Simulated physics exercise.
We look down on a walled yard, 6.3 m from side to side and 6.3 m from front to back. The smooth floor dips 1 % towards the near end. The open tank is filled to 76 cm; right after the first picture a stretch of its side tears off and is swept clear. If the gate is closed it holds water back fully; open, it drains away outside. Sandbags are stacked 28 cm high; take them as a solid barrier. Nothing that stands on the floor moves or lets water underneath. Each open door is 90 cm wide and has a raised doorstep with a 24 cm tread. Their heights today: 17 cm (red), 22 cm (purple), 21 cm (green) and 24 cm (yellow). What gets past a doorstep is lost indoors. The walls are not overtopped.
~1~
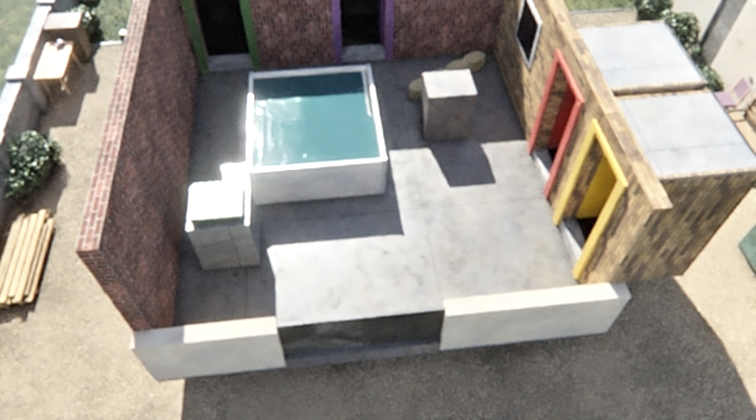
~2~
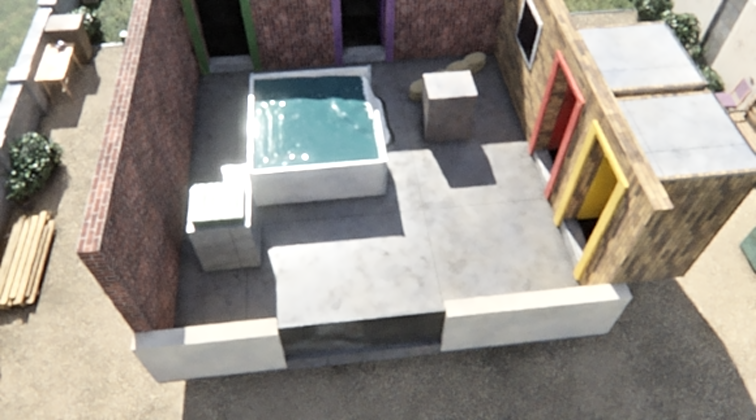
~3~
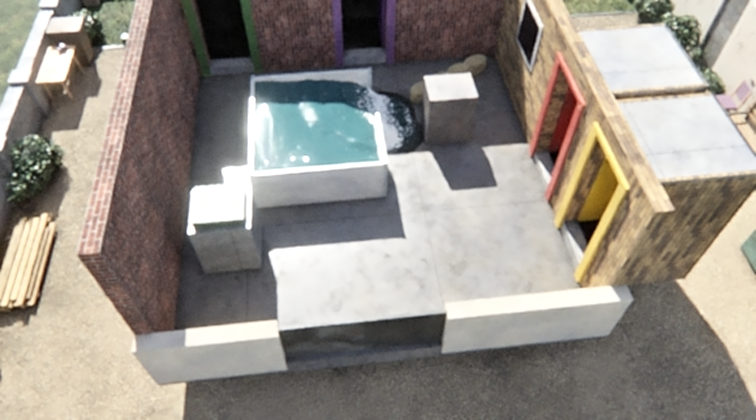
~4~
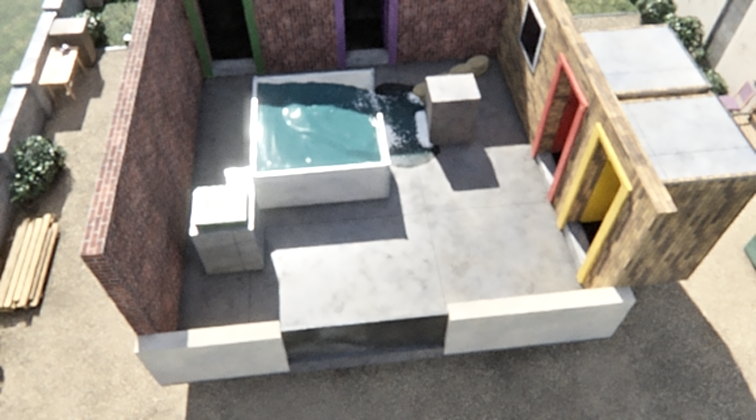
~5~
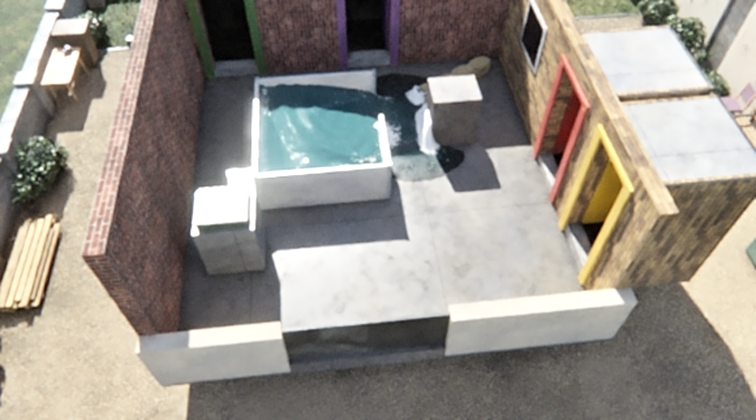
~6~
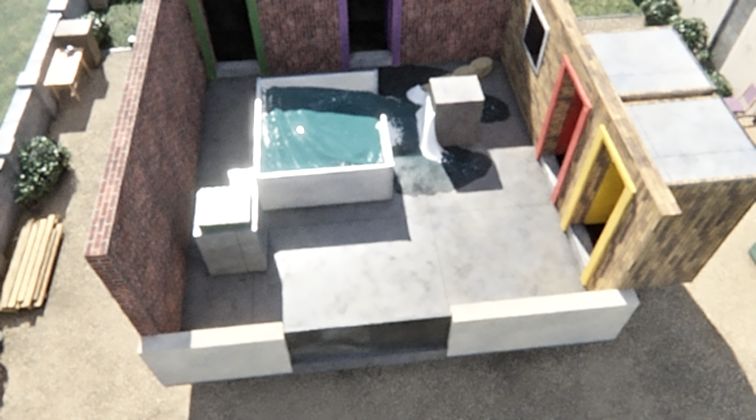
Water pouring from the right side of a white-walled open tank, spreading across a grey yard floor and around a pale block.
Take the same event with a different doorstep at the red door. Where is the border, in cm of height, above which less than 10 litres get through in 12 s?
Some 7 cm above the ground.
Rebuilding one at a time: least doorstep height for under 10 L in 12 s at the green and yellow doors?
Roughly 11.5 cm at green and 14.5 cm at yellow.
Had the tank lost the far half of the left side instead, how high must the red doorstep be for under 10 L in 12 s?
About 9.0 cm.
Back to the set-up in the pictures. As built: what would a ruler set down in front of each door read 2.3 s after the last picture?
Depths in cm: Red 6, purple 14, green 1, yellow 7.
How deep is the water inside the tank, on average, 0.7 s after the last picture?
About 54 cm.
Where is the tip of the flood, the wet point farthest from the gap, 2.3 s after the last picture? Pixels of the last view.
At about (587, 320).
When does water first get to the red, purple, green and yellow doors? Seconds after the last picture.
Red 0.4 s, purple 0.3 s, green 2.4 s, yellow 1.0 s.
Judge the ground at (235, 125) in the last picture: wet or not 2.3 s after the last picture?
It is dry.
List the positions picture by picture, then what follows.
In the first picture, still water, 76 cm deep, in the open tank at (314, 117); the red door at (552, 133) is dry.
In the second picture, the gap is at (371, 113), the front 0.3 m out at (391, 140); the back of the open tank holds 76 cm.
In the third picture, the front is at (419, 137), 0.9 m from the gap at (372, 116); 1.1 m2 of floor is wet, 76 cm left at the back.
In the fourth picture, water pours out at (374, 118) and has run 1.3 m, to a hidden place; about 13 cm deep outside, 76 cm at the back.
In the fifth picture, water pours out at (376, 119) and has run 1.9 m, to a hidden place; about 8 cm deep outside, 75 cm at the back.
In the sixth picture, water pours out at (378, 119) and has run 2.5 m, to (504, 114); about 6 cm deep outside, 66 cm at the back; 1.1 m in a straight line remain to the red door at (559, 139).
Then, 0.7 s after the last picture water covers 30 % of the floor, deepest (53 cm) near (416, 129); 3 cm at the red door, 0 litres in over its 17 cm doorstep.
Then, 2.3 s after the last picture water covers 60 % of the floor, deepest (38 cm) near (457, 77); 6 cm at the red door, 0 litres in over its 17 cm doorstep.
Then, 11.3 s after the last picture water covers 95 % of the floor, deepest (20 cm) near (178, 361); 7 cm at the red door, 0 litres in over its 17 cm doorstep.
At the red door as built, the water peaked near 11 cm, 3.3 s after the last picture.
Run again over the same 12 s with other heights there, 17 litres in over 6 cm, 6 litres over 8 cm. The limit of 10 litres is kept from about 7 cm up.
